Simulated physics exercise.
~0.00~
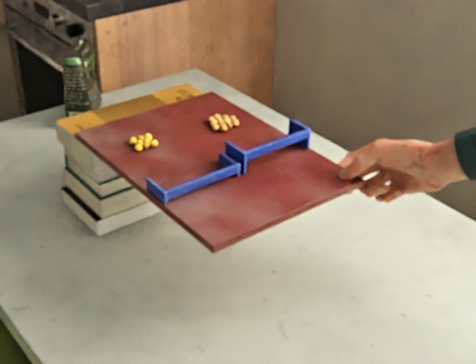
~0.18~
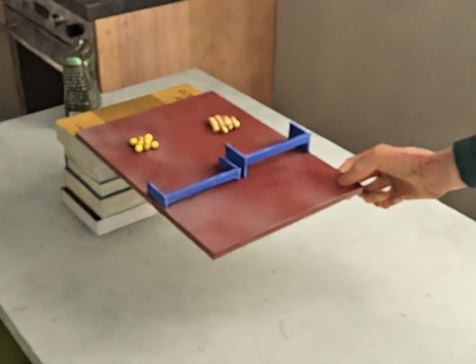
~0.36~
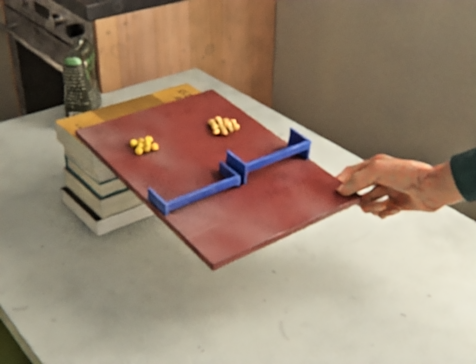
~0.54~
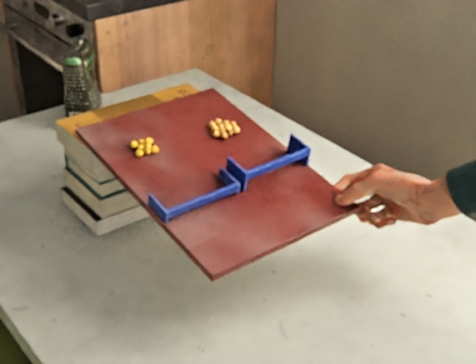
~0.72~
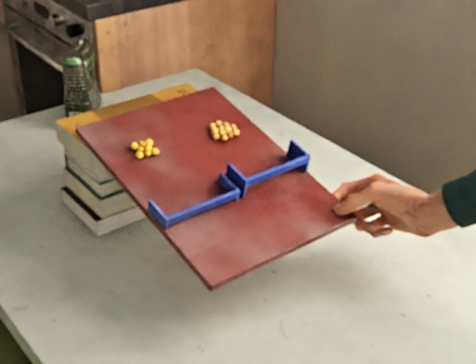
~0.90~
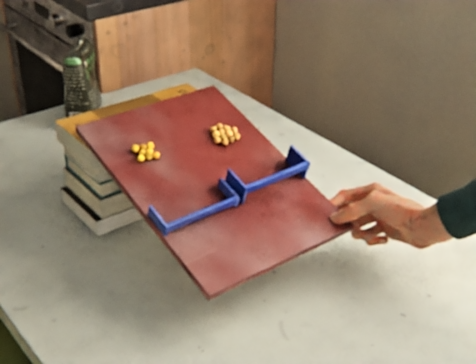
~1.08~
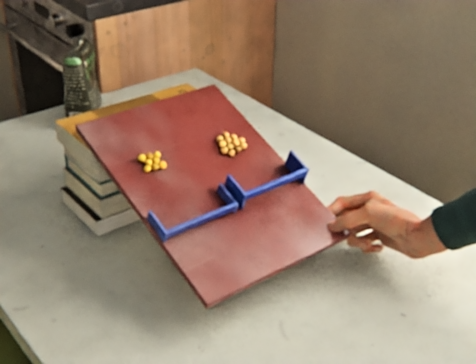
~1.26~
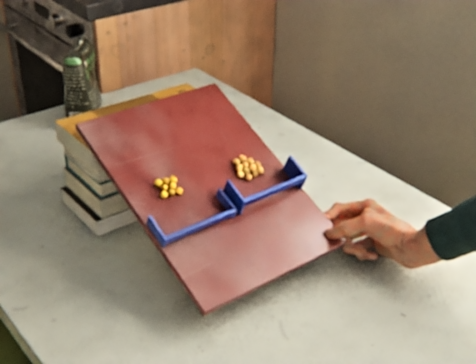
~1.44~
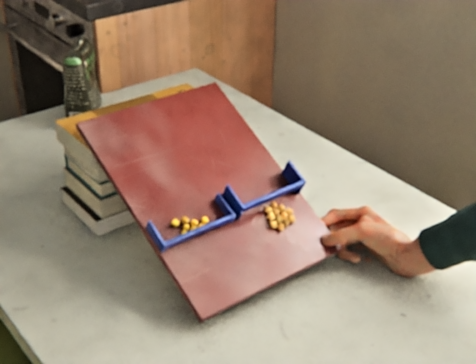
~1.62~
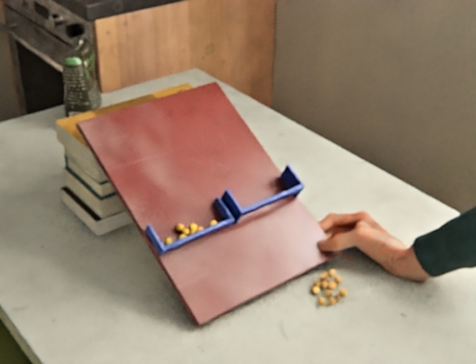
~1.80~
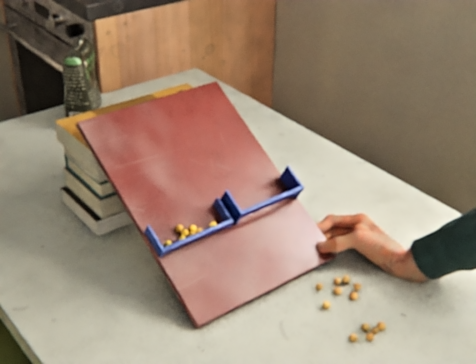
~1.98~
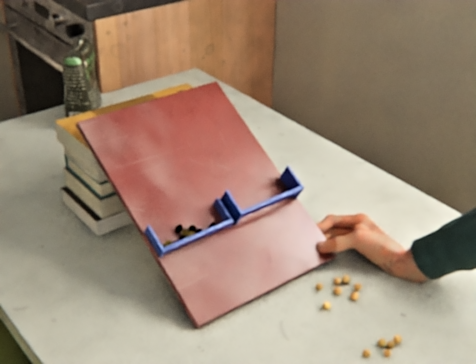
On a kitchen table, a hand lowers a red board, sliding yellow pieces down; one group lodges behind a blue gate, another scatters.
